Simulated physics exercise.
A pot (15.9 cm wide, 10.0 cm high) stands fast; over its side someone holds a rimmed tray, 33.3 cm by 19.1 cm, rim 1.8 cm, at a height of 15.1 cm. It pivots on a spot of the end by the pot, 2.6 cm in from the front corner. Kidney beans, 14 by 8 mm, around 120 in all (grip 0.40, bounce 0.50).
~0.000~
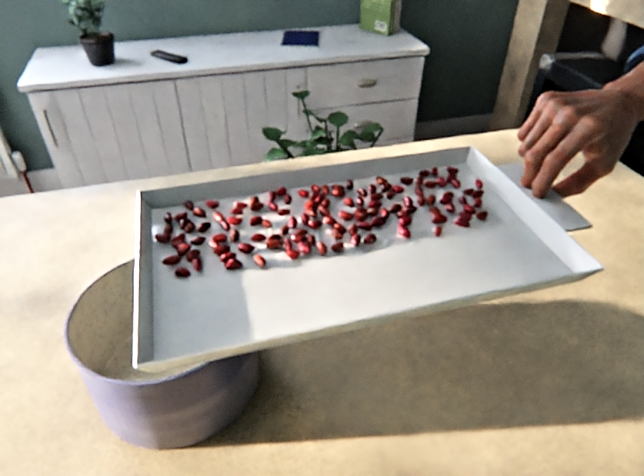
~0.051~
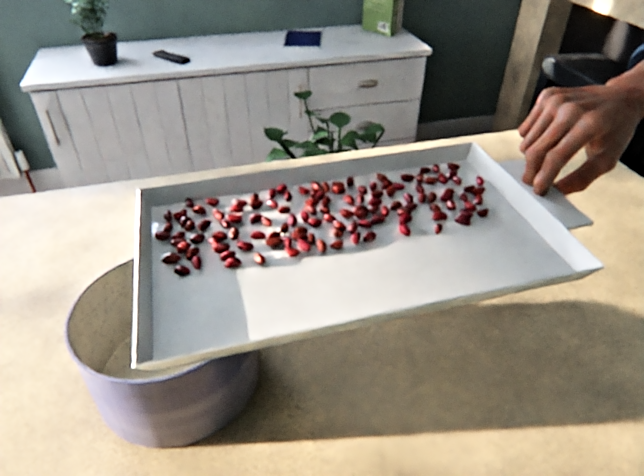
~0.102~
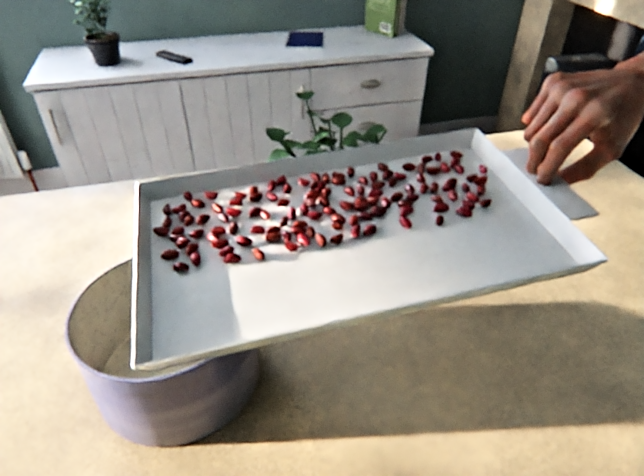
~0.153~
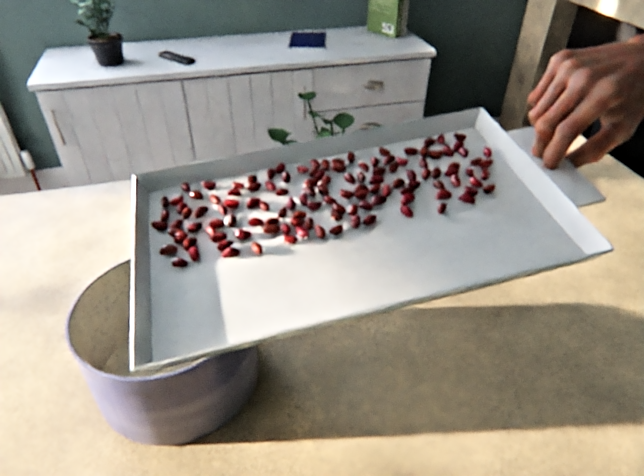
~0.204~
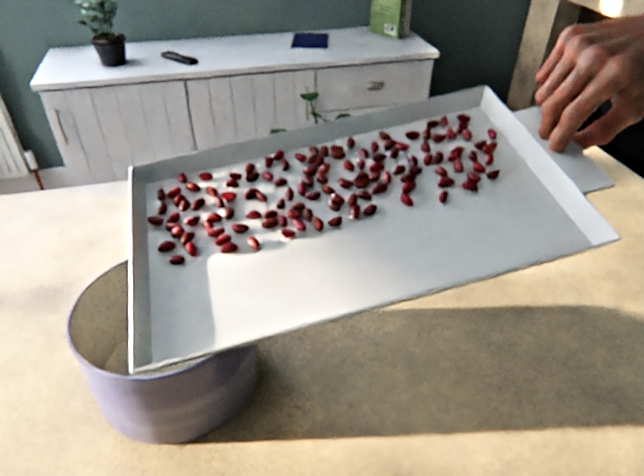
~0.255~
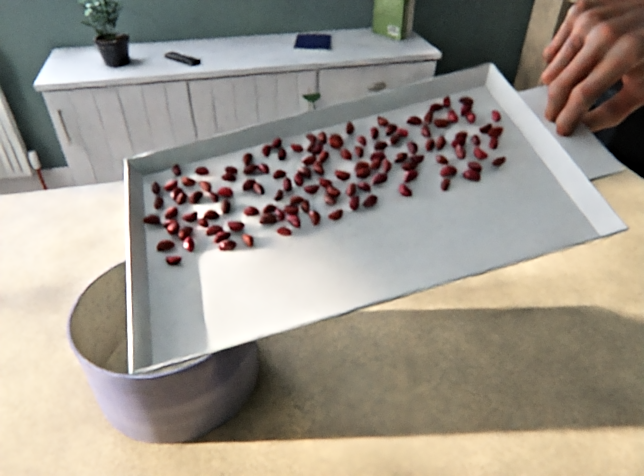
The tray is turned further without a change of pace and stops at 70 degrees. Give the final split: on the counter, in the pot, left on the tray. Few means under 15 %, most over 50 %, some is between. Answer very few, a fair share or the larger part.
Counter the larger part, pot very few, tray very few.
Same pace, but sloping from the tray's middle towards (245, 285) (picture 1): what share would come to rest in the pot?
Some 20 per cent.
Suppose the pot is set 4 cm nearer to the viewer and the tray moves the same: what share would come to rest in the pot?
It would be near 5 per cent.
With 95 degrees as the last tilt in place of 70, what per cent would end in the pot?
In that case some 0 per cent.
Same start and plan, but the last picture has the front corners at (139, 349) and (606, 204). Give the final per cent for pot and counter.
Pot 30, counter 20.
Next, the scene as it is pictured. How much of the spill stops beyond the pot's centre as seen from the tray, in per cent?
Roughly 80 per cent.
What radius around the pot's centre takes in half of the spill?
About 20 cm.
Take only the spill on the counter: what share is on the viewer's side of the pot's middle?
Some 100 per cent.
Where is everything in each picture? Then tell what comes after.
Tray tilt 0 degrees, front corners at (148, 354) and (589, 263); middle of the pieces at (323, 211); pot at (161, 307), in the first frame.
Tray tilt 1 degrees, front corners at (146, 354) and (590, 262); middle of the pieces at (323, 209), in the second frame.
Tray tilt 4 degrees, front corners at (145, 354) and (593, 255), lowest corner left front; middle of the pieces at (323, 201), in the third frame.
Tray tilt 8 degrees, front corners at (144, 356) and (599, 244), lowest corner left front; middle of the pieces at (323, 189), in the fourth frame.
Tray tilt 12 degrees, front corners at (143, 358) and (605, 233), lowest corner left front; middle of the pieces at (321, 178), in the fifth frame.
Tray tilt 17 degrees, front corners at (142, 359) and (612, 224), lowest corner left front; middle of the pieces at (318, 168); pot at (163, 303). The tray's pace is about 85 degrees a second, in the sixth frame.
Then, at 0.56 s, tilt 43 degrees; the tray holds 100 %, the pot 0 %.
Then, at 0.76 s, tilt 61 degrees; the tray holds 65 %, the pot 0 %.
Then, at 1.08 s, tilt 70 degrees; the tray holds 10 %, the pot 0 %.
By 2.6 s all is still; counter 95 %, pot 0 %, tray 5 %.
